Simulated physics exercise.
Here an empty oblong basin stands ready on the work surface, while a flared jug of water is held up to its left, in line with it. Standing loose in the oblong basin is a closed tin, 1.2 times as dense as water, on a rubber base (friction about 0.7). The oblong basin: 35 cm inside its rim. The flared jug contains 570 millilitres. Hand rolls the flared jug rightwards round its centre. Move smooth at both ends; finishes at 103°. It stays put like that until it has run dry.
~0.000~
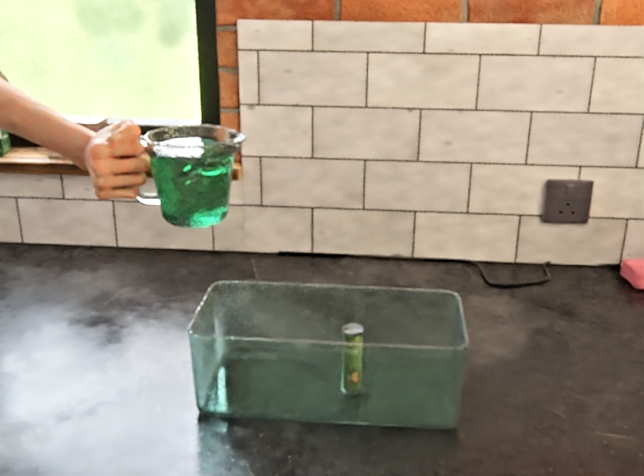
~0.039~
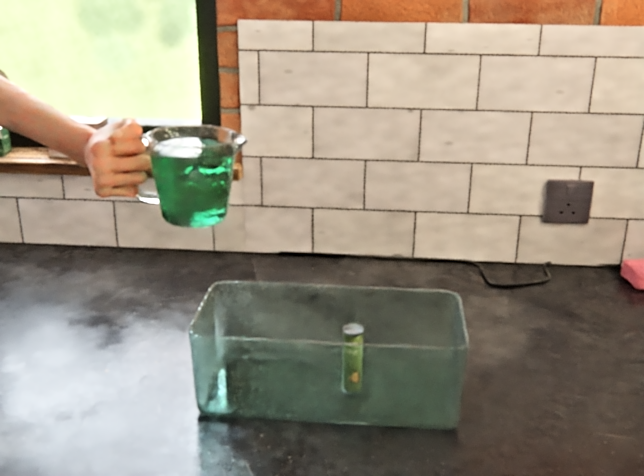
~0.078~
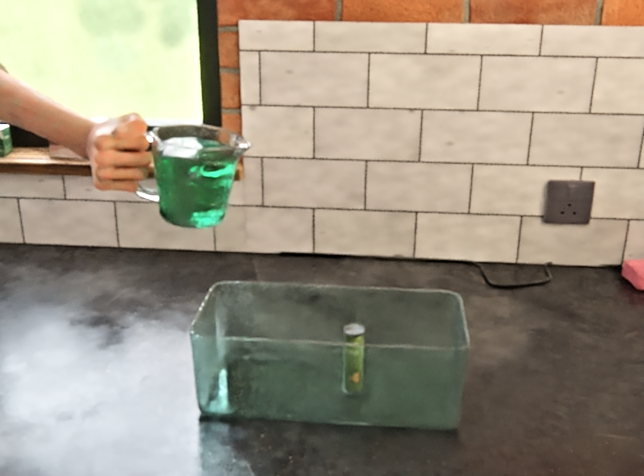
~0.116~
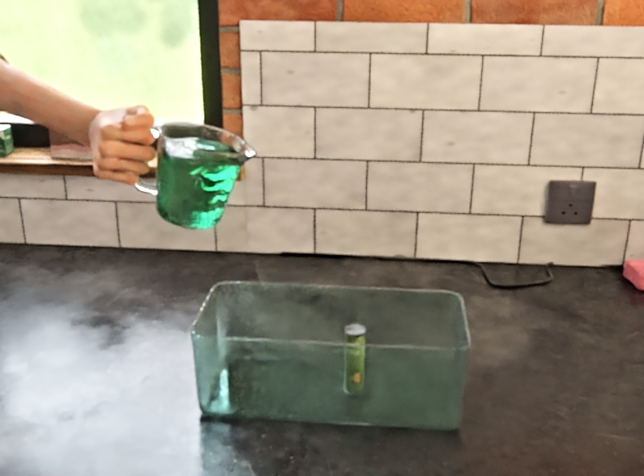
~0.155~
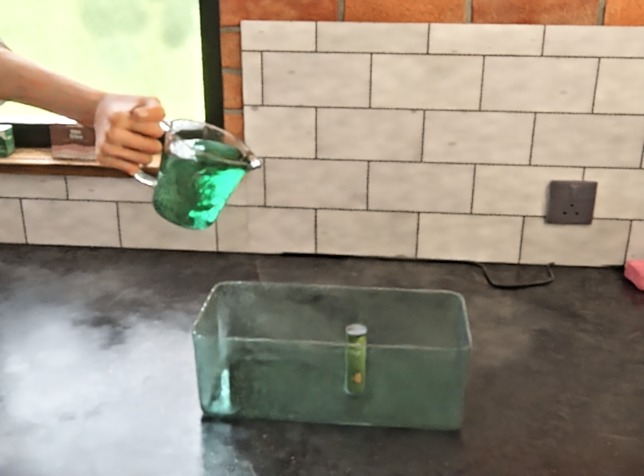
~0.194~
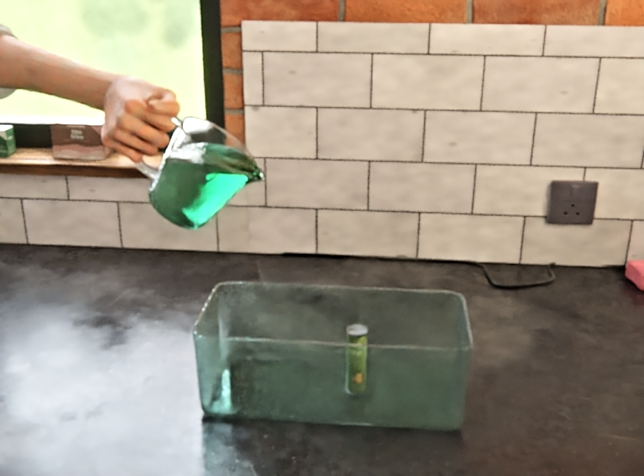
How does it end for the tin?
It's going to stay vertical.
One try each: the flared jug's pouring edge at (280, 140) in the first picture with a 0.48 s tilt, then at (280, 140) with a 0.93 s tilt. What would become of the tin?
The tin overturns the first time and overturns the second time.
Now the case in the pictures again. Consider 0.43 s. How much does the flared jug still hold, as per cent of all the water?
Roughly 42 %.
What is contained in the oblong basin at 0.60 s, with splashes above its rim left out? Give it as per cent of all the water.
About 72 %.
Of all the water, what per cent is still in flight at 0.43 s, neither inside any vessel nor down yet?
Near 42 per cent at that moment.
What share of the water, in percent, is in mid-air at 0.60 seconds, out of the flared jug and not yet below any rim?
About 20 per cent.
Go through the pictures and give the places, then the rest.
In the first picture, it leans 0°; its right rim is at (246, 138); the water meets the walls at (153, 146) and (234, 149); the oblong basin's rim runs from (201, 307) to (463, 319); the tin's top is at (353, 332).
In the second picture, it leans 2°; its right rim is at (247, 140); the water meets the walls at (154, 146) and (235, 149).
In the third picture, it leans 7°; its right rim is at (252, 146); the water meets the walls at (159, 144) and (237, 151).
In the fourth picture, it leans 14°; its right rim is at (257, 154); the water meets the walls at (163, 143) and (243, 155).
In the fifth picture, it leans 24°; its right rim is at (262, 165); the water meets the walls at (167, 148) and (252, 159).
In the sixth picture, it leans 36°; its right rim is at (265, 179); the water meets the walls at (164, 164) and (254, 167); 1 per cent is over the edge.
After 0.43 s the tilt is 100° and 42 per cent is still to pour; the tin stands where it began.
After 0.60 s the tilt is 103° and 8 per cent is still to pour; the tin stands where it began.
After 0.78 s the tilt is 103° and 1 per cent is still to pour; the tin stands where it began.
After 0.98 s the tilt is 103° and 0 per cent is still to pour; the tin stands where it began.
In the end the tin stands where it began.
